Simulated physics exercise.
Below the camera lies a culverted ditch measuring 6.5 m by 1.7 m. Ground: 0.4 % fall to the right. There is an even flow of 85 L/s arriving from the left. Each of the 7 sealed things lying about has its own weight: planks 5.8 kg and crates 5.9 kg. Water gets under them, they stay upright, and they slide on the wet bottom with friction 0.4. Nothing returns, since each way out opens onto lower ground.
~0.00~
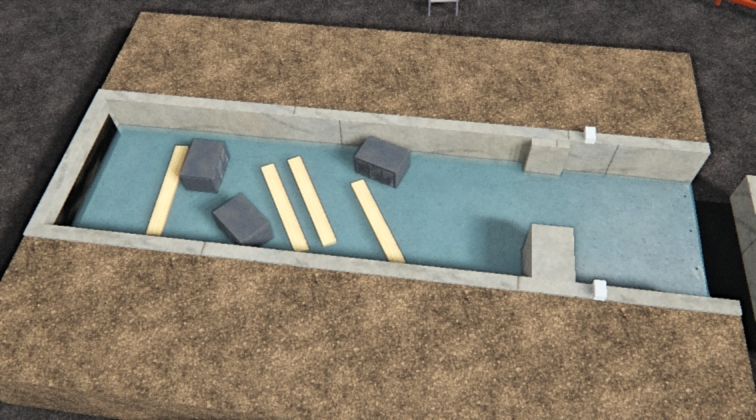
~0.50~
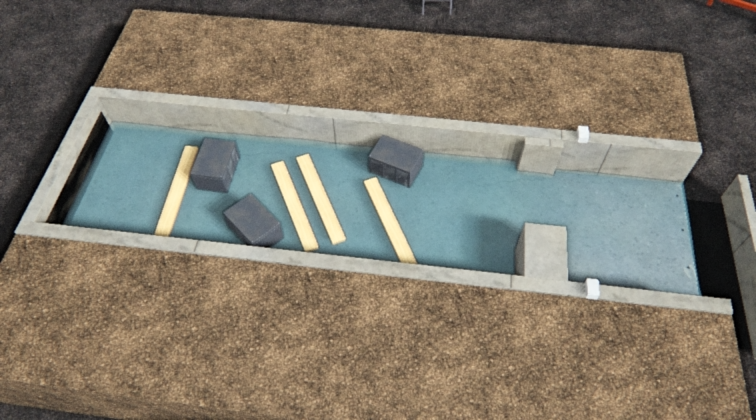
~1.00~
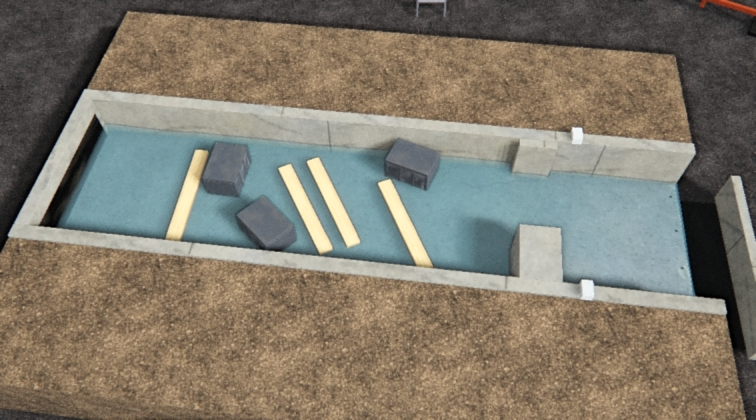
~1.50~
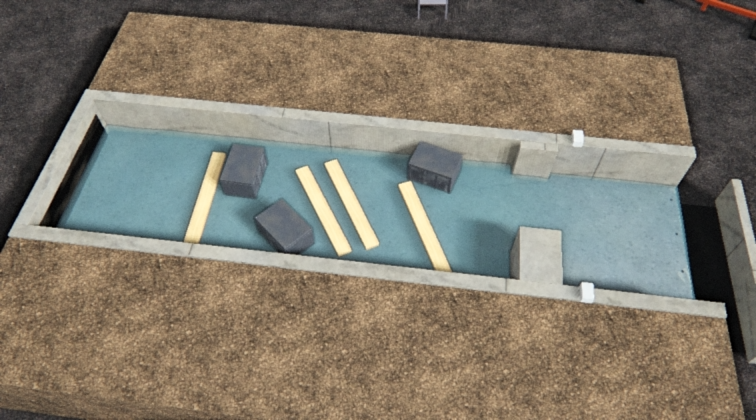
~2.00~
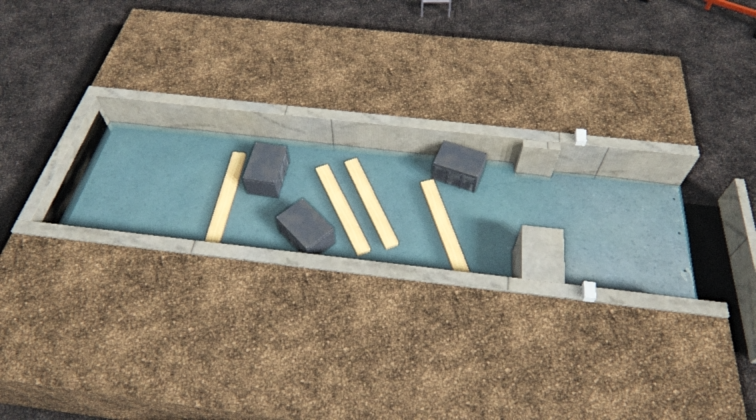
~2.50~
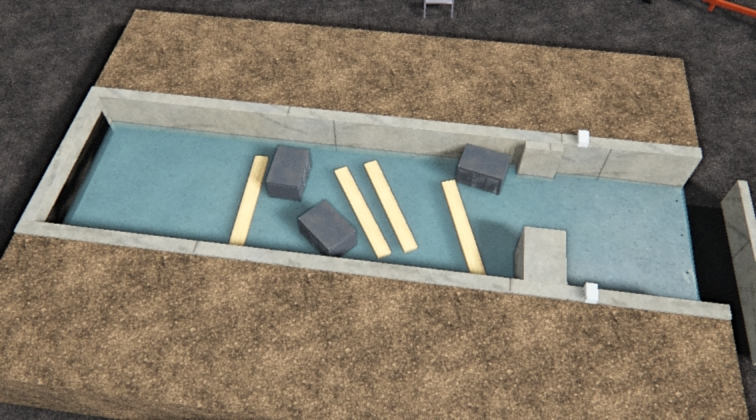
Three dark grey crates and four pale wooden planks drift slowly to the right together along a shallow, water-filled concrete channel between brown earth banks, keeping roughly the same spacing as they move toward two blocks jutting from the walls.
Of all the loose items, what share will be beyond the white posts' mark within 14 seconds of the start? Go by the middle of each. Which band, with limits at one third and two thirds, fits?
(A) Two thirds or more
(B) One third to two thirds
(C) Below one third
Below one third (C).
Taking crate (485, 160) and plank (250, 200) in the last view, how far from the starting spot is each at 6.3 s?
Log: Item 1 washed out, item 2 250 cm.
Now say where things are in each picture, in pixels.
The first picture shows a crate at (382, 153), afloat; a crate at (202, 158) floats; 12 cm deep round most things; 0 of 7 have shifted.
The second picture shows a crate at (396, 153) floats, 22 cm from its start; a crate at (213, 157) floats, 20 cm from its start; about 1190 L in view; 7 of 7 have shifted.
The third picture shows a crate at (413, 156) floats, 46 cm from its start; a crate at (225, 162), afloat, 39 cm from its start; about 1190 L in view; 7 of 7 have shifted.
The fourth picture shows a crate at (436, 159), afloat, 70 cm from its start; a crate at (242, 163), afloat, 57 cm from its start; about 1200 L in view; 7 of 7 have shifted.
The fifth picture shows a crate at (460, 158), afloat, 94 cm from its start; a crate at (265, 162), afloat, 79 cm from its start; 13 cm deep round most things; 7 of 7 have shifted.
The sixth picture shows a crate at (484, 161) floats, 117 cm from its start; a crate at (288, 165), afloat, 102 cm from its start; about 1200 L in view; 7 of 7 have shifted.
After 3.5 s 0 of 7 are over the mark; 7 afloat.
After 6.3 s 2 of 7 are over the mark; 5 afloat.
After 10.0 s 2 of 7 are over the mark; 5 afloat.
After 14.0 s 2 of 7 are over the mark; 5 afloat.
